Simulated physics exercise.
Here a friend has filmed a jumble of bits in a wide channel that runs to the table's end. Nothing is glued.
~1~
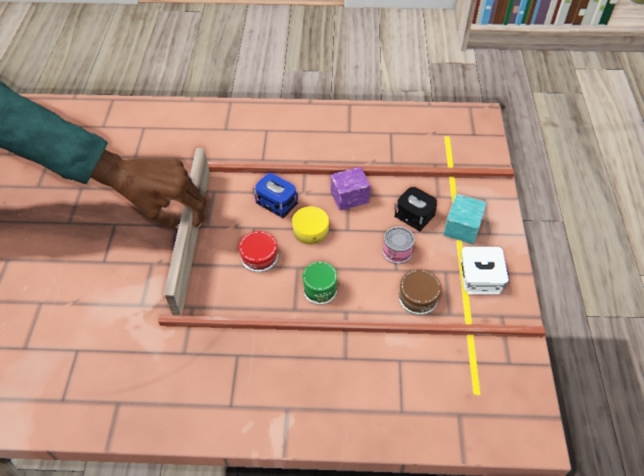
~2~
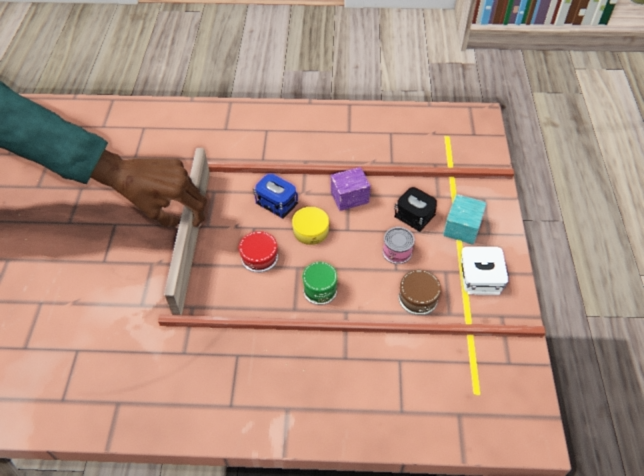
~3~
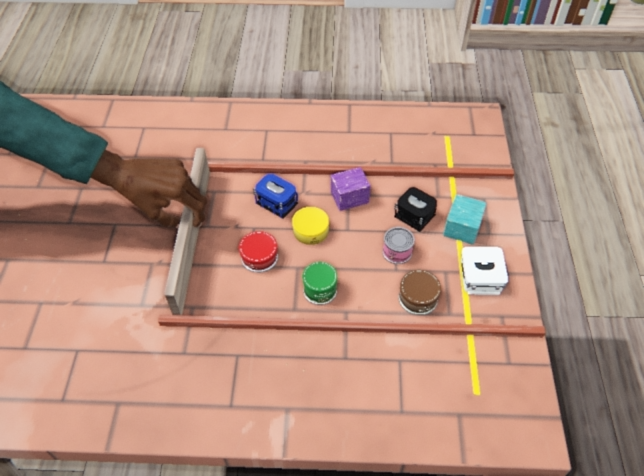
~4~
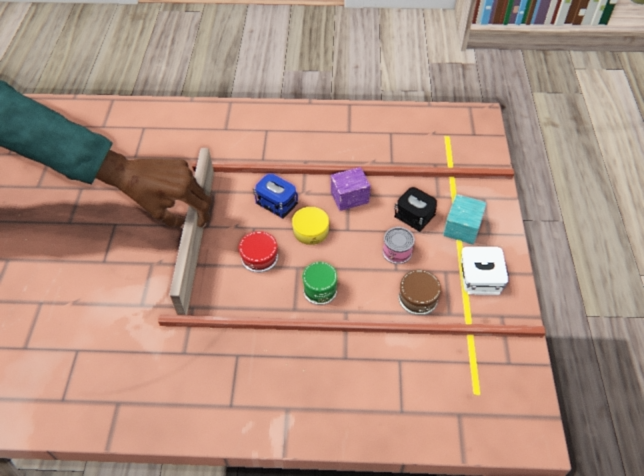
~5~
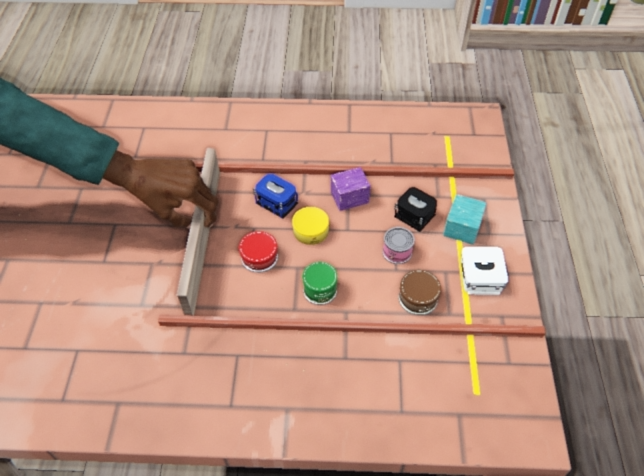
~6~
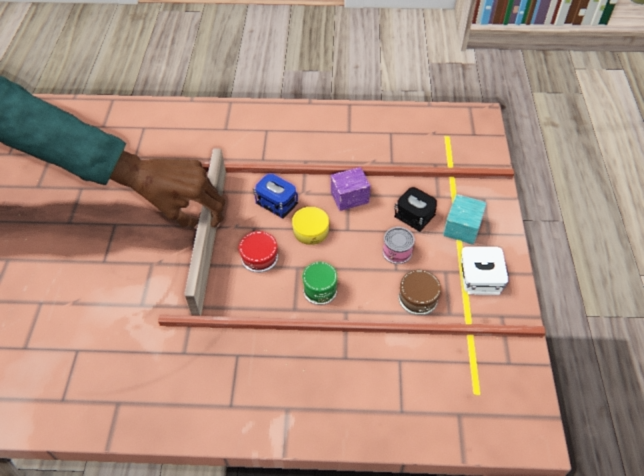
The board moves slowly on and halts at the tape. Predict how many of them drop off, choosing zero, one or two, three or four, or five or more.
One or two drop off.
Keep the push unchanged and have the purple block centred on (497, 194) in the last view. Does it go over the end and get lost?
Outcome - purple block: On.
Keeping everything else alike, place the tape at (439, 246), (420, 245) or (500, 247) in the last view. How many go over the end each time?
Tallies in the order asked: 0, 0, 6.
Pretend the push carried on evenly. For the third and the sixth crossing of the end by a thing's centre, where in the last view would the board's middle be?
First: Around (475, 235). Next: Around (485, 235).
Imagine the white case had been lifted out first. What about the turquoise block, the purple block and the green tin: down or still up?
The turquoise block goes over; the purple block is kept; the green tin stays on.
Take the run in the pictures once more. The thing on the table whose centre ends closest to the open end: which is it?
The answer is the purple block.
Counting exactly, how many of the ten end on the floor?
Total: 2.
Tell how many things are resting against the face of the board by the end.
The answer is 4.
Soon after, none off yet; white case at rest near (483, 271); turquoise block at rest near (465, 219); black case at rest near (416, 209).
By the end, the number that fall off is one or two; fallen, turquoise block and white case.
